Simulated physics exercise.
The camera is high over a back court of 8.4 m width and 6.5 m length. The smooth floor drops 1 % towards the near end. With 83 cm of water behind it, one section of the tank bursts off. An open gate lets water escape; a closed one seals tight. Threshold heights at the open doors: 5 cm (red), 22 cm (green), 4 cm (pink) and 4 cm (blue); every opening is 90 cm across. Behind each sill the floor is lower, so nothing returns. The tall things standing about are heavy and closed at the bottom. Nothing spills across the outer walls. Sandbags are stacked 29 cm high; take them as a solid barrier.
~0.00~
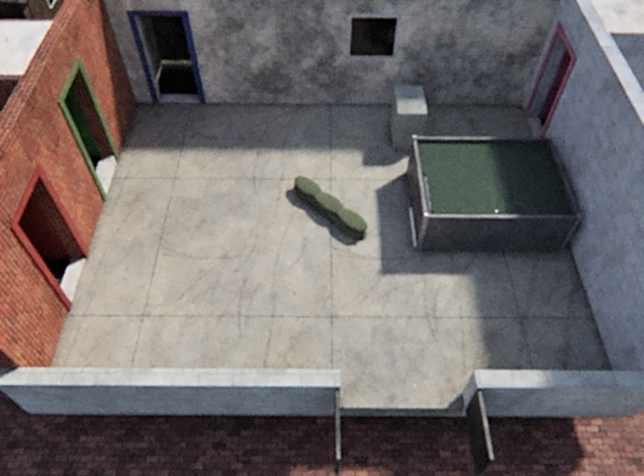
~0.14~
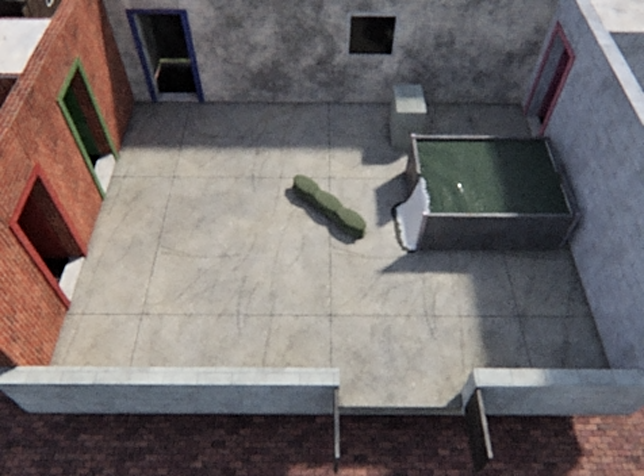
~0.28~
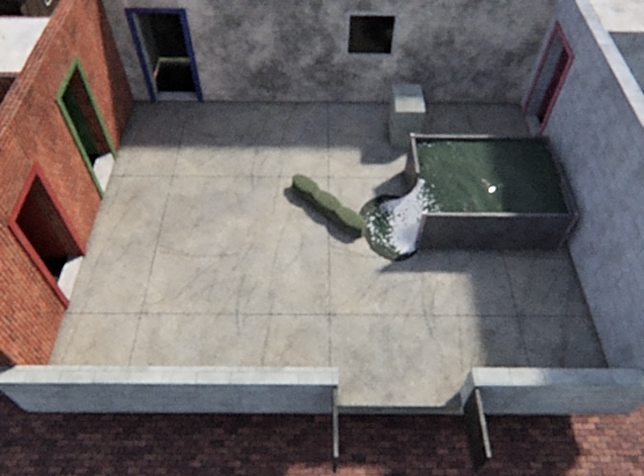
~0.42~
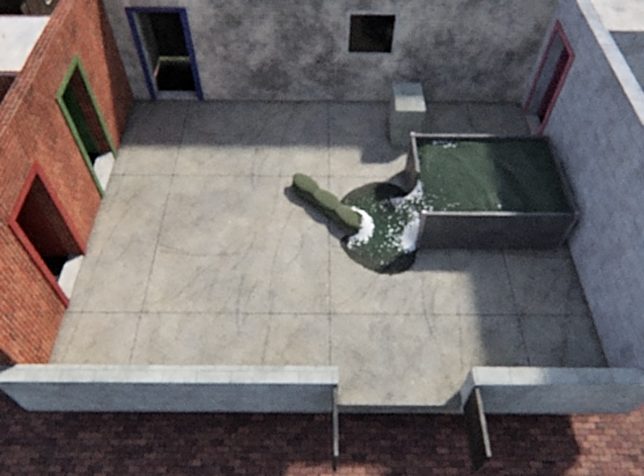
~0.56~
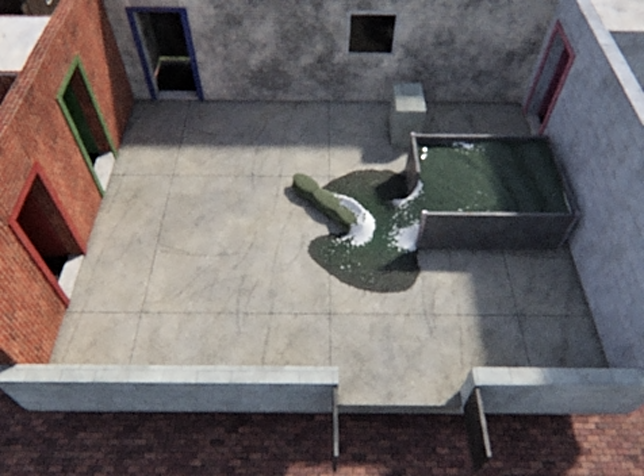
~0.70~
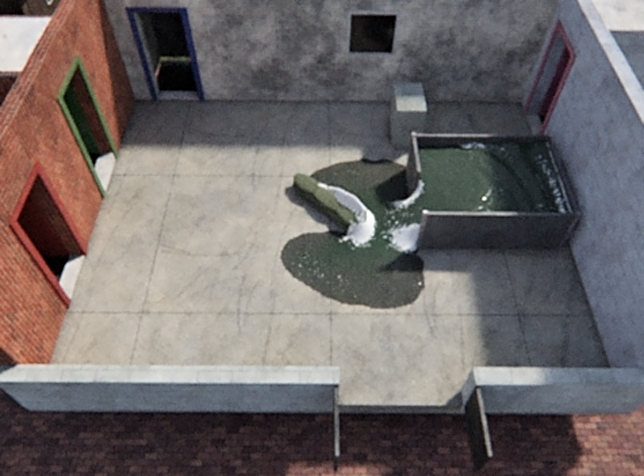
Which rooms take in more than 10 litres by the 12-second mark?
Door by door: At the red door it exceeds the limit; at the green door it keeps below the limit; at the pink door it goes over the limit; at the blue door it exceeds the limit.
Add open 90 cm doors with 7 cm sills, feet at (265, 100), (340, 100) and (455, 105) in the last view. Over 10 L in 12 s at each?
In turn: Over, above, below.
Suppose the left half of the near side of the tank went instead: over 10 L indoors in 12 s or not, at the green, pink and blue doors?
Against that limit: Green below, pink below, blue below.
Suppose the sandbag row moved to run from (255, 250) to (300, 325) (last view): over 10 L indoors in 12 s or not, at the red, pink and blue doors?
Against that limit: Red above, pink below, blue above.
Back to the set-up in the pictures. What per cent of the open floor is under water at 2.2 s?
Near 45 per cent is wet.
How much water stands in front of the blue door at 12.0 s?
Roughly 4.5 cm deep.
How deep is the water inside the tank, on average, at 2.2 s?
Some 48 cm.
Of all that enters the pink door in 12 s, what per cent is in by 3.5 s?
About 0 per cent.
After 1.4 s water covers 25 % of the floor and is deepest (49 cm) near (368, 232); red door not reached, green door not reached, pink door not reached, blue door not reached.
After 2.2 s water covers 45 % of the floor and is deepest (43 cm) near (368, 232); red door not reached, green door not reached, pink door not reached, blue door not reached.
After 3.5 s water covers 60 % of the floor and is deepest (32 cm) near (368, 232); red door 14 cm at the sill, 11 L in, green door not reached, pink door not reached, blue door 8 cm at the sill, 7 L in.
After 7.0 s water covers 75 % of the floor and is deepest (19 cm) near (368, 232); red door 9 cm at the sill, 58 L in, green door 12 cm at the sill, 0 L in, pink door 5 cm at the sill, 3 L in, blue door 8 cm at the sill, 46 L in.
After 12.0 s water covers 90 % of the floor and is deepest (12 cm) near (338, 257); red door 10 cm at the sill, 136 L in, green door 6 cm at the sill, 0 L in, pink door 5 cm at the sill, 18 L in, blue door 5 cm at the sill, 75 L in.
